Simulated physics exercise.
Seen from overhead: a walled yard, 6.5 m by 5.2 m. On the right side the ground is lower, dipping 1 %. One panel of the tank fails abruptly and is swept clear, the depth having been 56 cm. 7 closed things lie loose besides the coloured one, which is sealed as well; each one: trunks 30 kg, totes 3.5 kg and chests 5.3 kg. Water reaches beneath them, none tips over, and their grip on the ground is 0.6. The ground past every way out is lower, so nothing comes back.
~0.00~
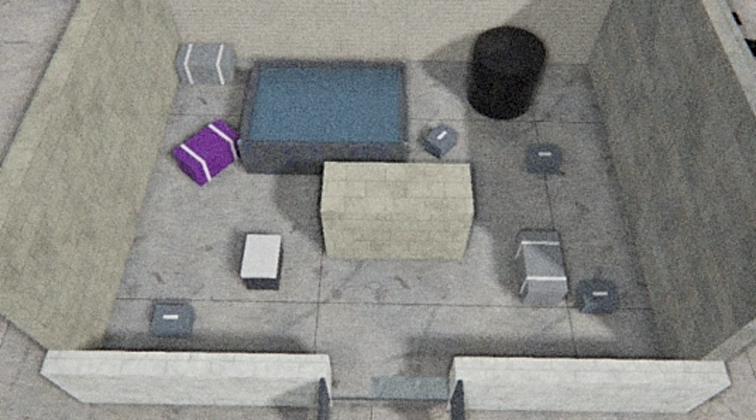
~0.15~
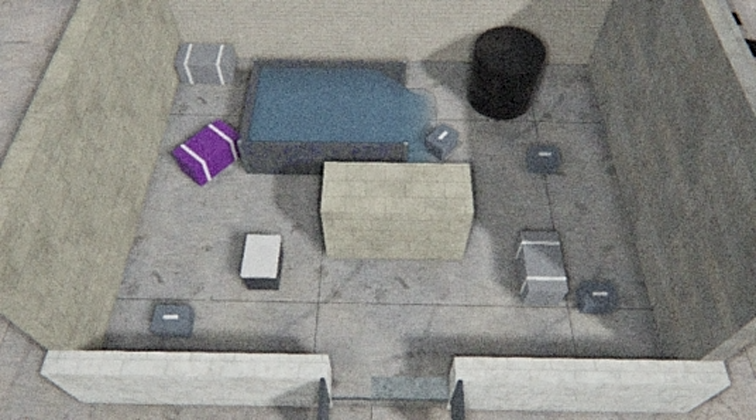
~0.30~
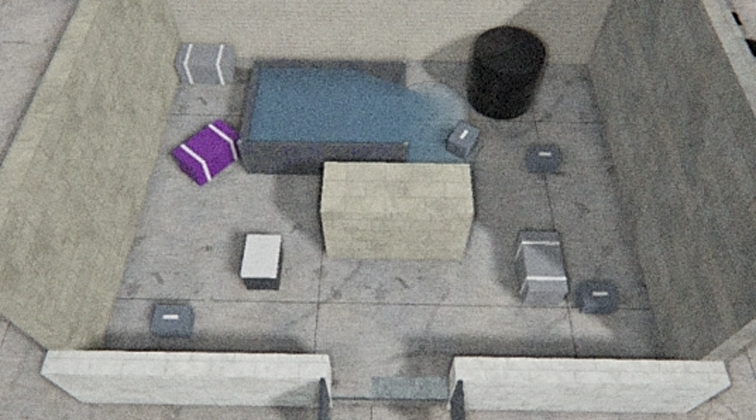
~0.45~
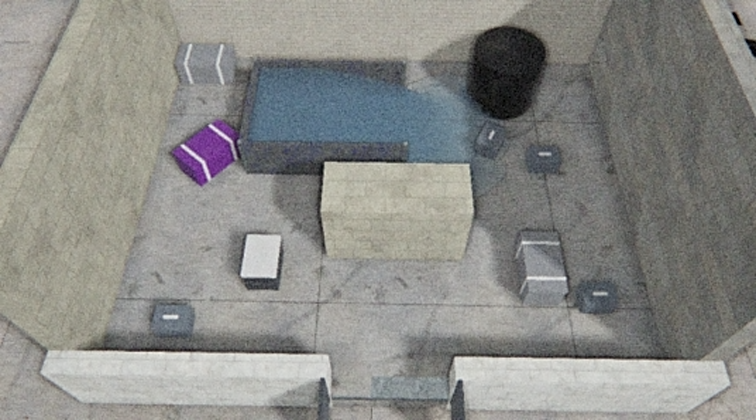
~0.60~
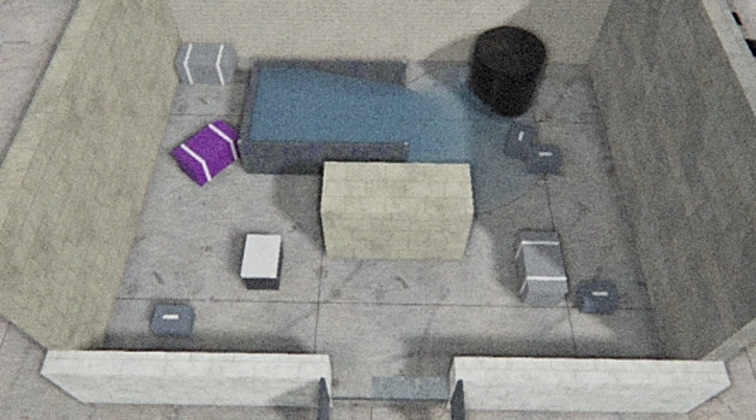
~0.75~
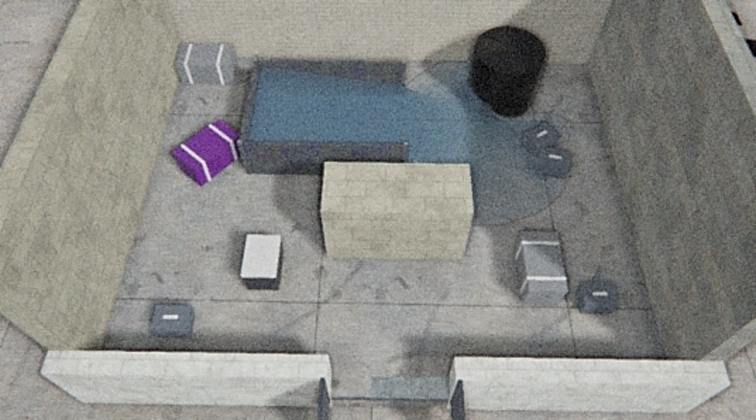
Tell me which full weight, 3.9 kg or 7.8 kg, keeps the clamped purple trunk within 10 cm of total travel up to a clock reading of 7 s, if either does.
That holds for the lighter one already.
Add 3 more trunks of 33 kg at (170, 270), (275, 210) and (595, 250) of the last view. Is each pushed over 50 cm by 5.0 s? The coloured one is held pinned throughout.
In order: Not as far, then not as far, then farther.
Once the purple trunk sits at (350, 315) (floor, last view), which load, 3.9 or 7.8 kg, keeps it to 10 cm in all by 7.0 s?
Short version: Not even the heavier.
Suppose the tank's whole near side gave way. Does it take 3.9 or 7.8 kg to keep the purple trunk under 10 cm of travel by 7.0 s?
Result: Neither option succeeds.
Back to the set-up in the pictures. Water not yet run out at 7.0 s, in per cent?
Remaining: Approx. 98 per cent.
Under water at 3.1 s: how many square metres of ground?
Close to 17 m2, I'd say.
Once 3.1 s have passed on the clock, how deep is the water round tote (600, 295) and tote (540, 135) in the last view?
About 5 and 20 cm.
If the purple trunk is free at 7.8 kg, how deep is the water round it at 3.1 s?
About 0 cm.
After 1.4 s the purple trunk would be 0 cm from its start with 3.9 kg and 0 cm from its start with 7.8 kg; 0 cm of water round it then.
After 3.1 s the purple trunk would be 0 cm from its start with 3.9 kg and 0 cm from its start with 7.8 kg; 0 cm of water round it then.
After 4.9 s the purple trunk would be 0 cm from its start with 3.9 kg and 0 cm from its start with 7.8 kg; 0 cm of water round it then.
After 7.0 s the purple trunk would be 3 cm from its start with 3.9 kg and 0 cm from its start with 7.8 kg; 3 cm of water round it then.
